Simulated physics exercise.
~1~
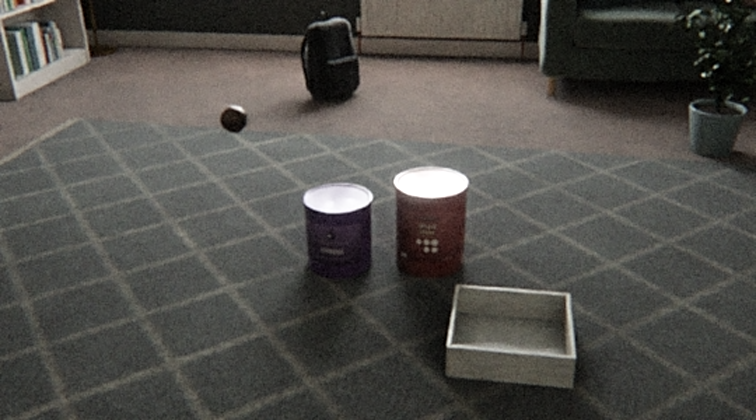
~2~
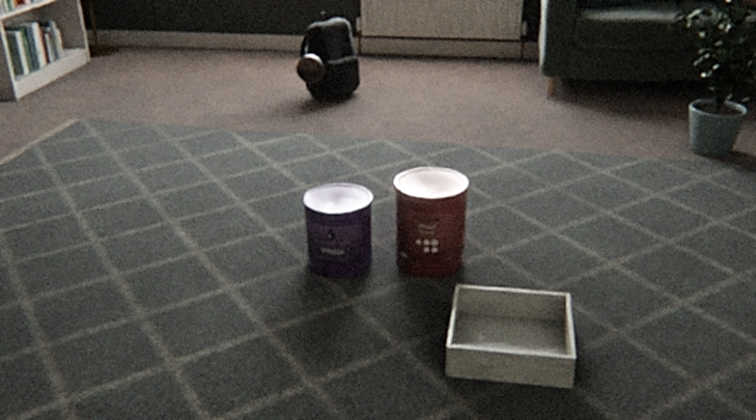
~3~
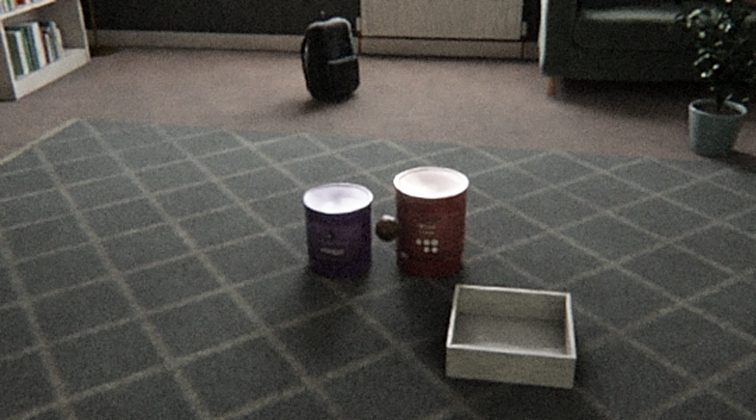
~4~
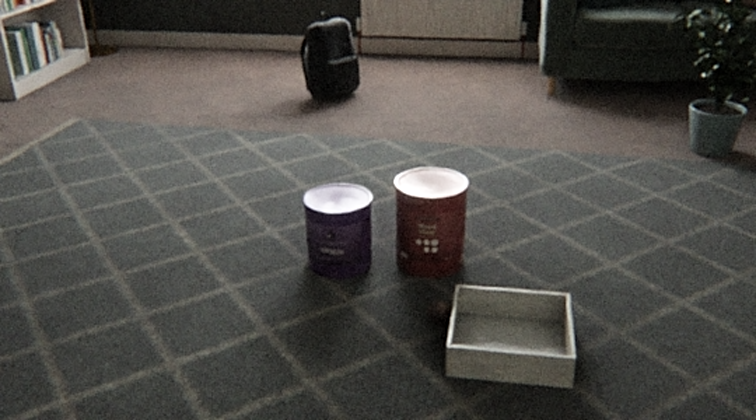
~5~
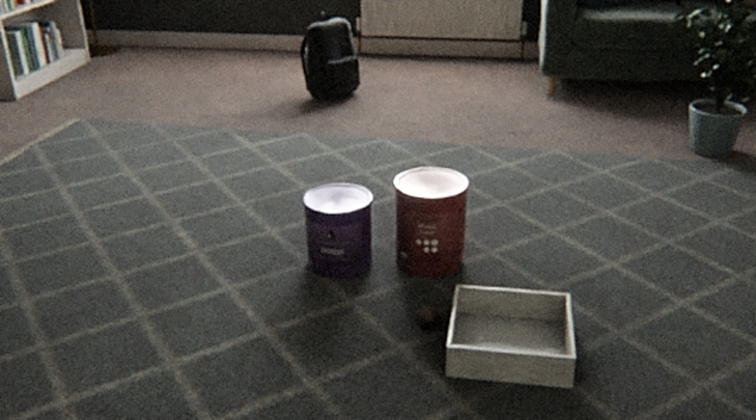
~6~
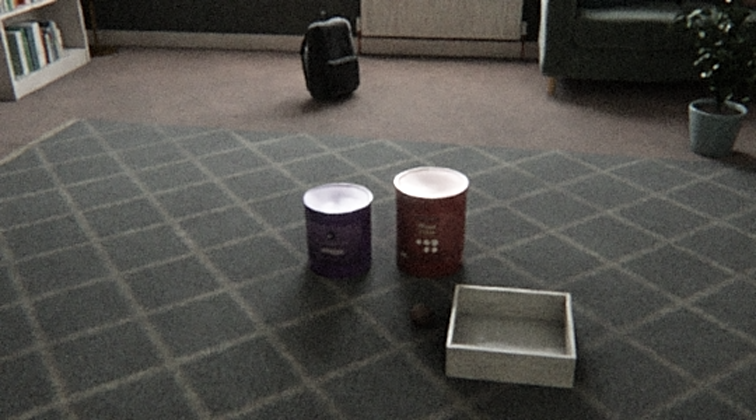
A small dark brown ball flies through the air toward an open, pale box on a patterned grey rug, in a dim living room seen from slightly above by a still camera. A purple pail and a taller red pail stand side by side near the middle, with the empty box in front and to the right. The ball passes before a dark backpack, then drops between the pails and reaches the box's left side. It moves back a little to the left and ends on the rug just outside the box, both pails still standing in place.
